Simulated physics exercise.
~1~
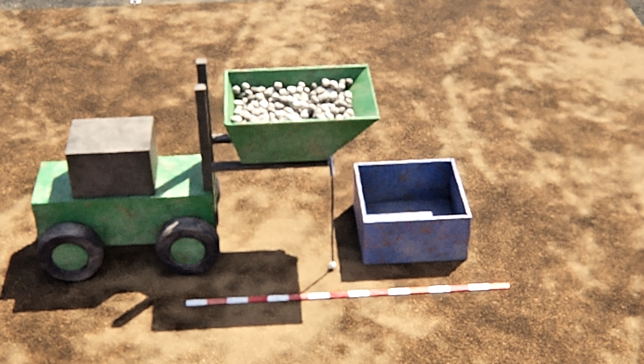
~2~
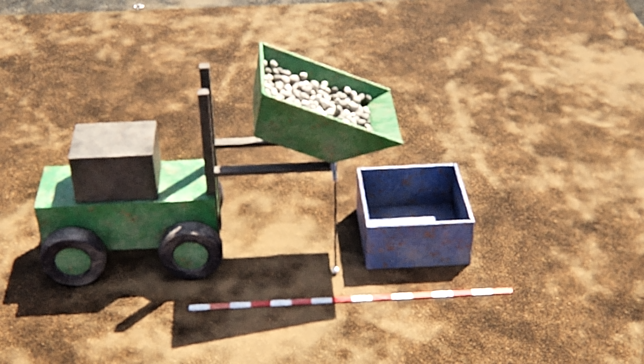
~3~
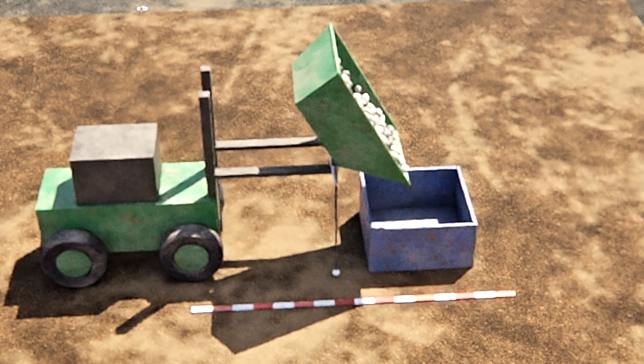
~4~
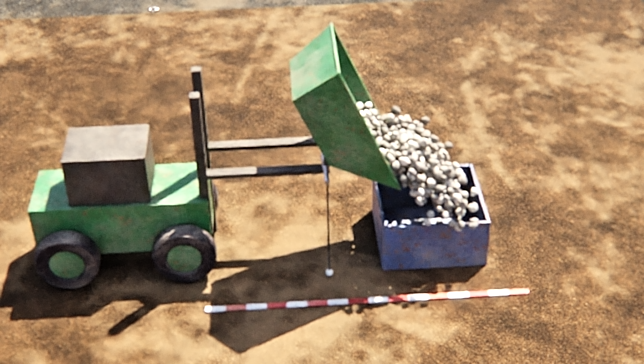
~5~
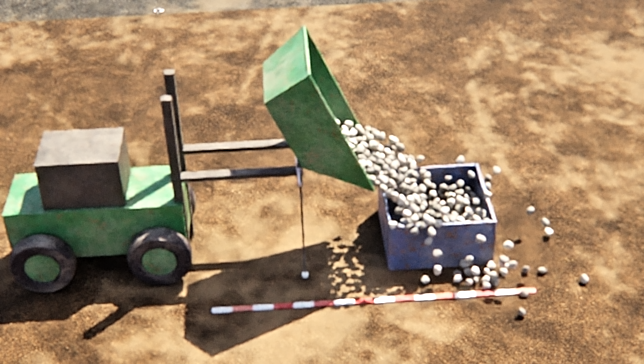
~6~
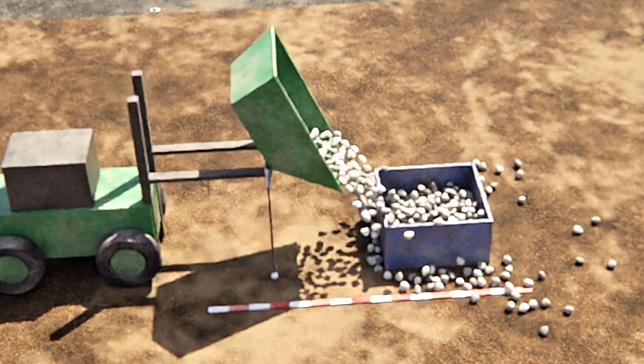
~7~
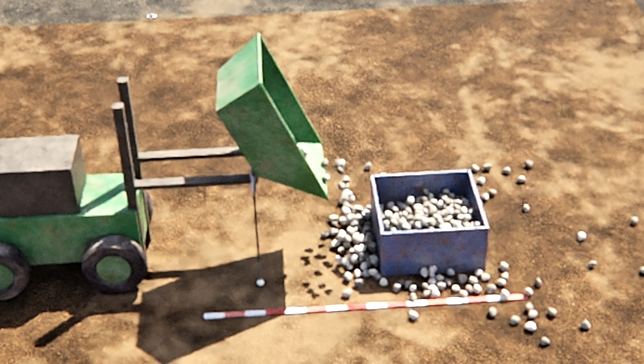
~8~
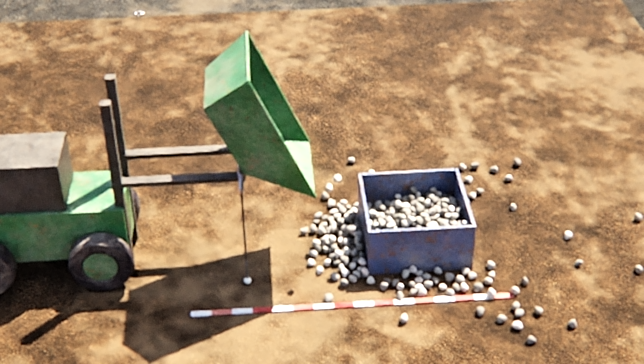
On sunlit bare ground, a green fork truck tips pale cobbles into a blue bin while backing left, leaving some scattered around it.
